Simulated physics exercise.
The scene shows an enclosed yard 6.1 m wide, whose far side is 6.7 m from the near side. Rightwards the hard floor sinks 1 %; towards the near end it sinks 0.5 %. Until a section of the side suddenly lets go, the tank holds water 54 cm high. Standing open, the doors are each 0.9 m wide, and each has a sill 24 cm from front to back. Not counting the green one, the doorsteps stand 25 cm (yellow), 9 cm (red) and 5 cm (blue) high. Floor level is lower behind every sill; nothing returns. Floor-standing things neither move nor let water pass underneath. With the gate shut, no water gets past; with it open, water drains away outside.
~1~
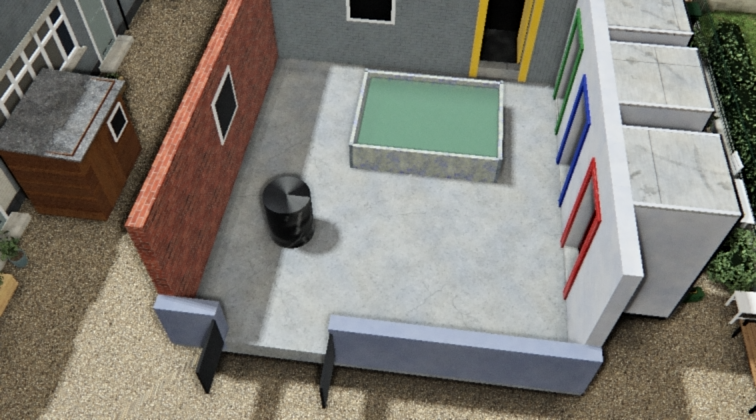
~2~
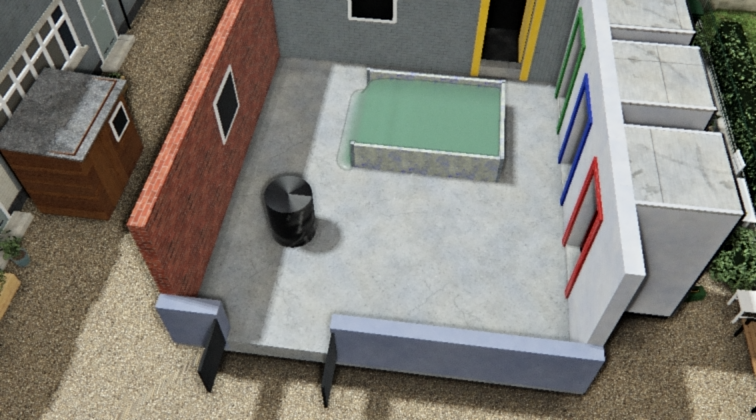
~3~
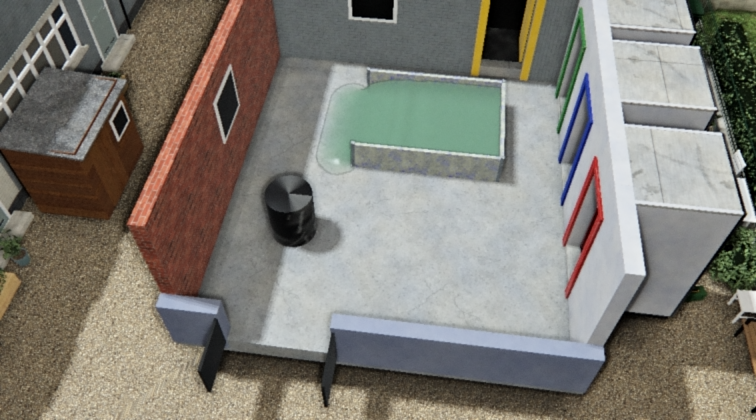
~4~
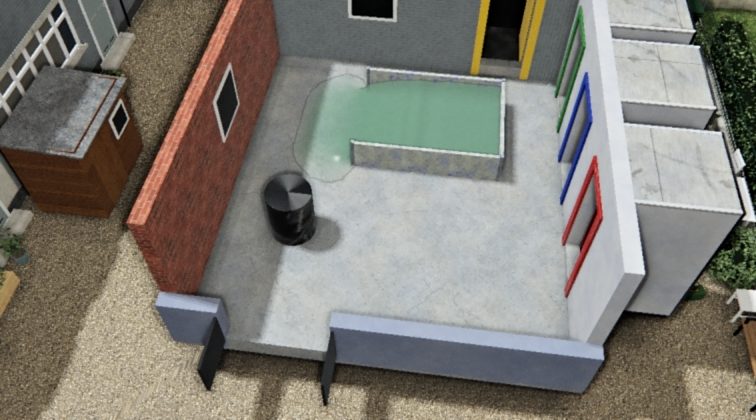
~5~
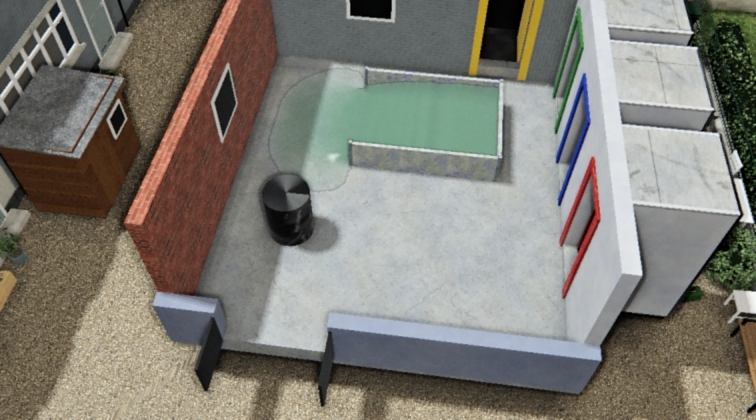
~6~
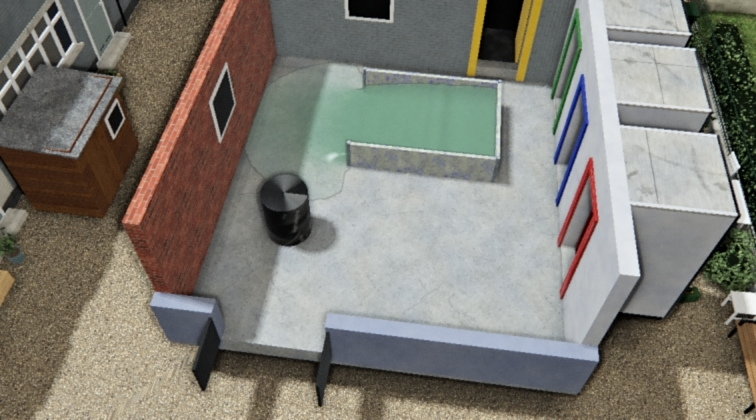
At the start, green water fills a low rectangular tank in a walled yard, with a dark barrel standing nearby on the pale floor. The tank's left side is then open, and water pours out through it, spreading leftward in a widening, thinning sheet toward the brick wall and around the barrel's back.
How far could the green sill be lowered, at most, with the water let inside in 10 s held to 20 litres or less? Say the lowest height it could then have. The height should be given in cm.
It could then stand at about 16 cm.
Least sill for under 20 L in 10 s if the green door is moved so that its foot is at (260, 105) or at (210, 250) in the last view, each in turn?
First place around 28 cm, second around 7.5 cm.
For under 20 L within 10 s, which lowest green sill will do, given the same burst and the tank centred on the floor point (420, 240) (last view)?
9.5 cm, give or take.
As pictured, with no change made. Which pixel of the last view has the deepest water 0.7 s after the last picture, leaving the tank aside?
At about pixel (262, 124).
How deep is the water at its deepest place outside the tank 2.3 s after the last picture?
34 cm.
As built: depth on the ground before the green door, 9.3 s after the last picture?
It works out to about 9.0 centimetres deep.
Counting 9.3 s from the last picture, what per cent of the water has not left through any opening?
I'd say near 80 per cent is still there.
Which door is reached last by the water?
It's the red door.
Then, 0.7 s after the last picture water covers 25 % of the floor, deepest (34 cm) near (262, 124); it has not reached the green door.
Then, 2.3 s after the last picture water covers 35 % of the floor, deepest (34 cm) near (275, 61); it has not reached the green door.
Then, 9.3 s after the last picture water covers 95 % of the floor, deepest (18 cm) near (464, 346); 9 cm at the green door, 106 litres in over its 8 cm sill.
At the green door as built, the water peaked near 17 cm, 4.9 s after the last picture.
With a sill of 13 cm, 38 litres would have come in within the 10 s; with 17.5 cm, 11 litres. So under 20 litres takes about 16 cm.
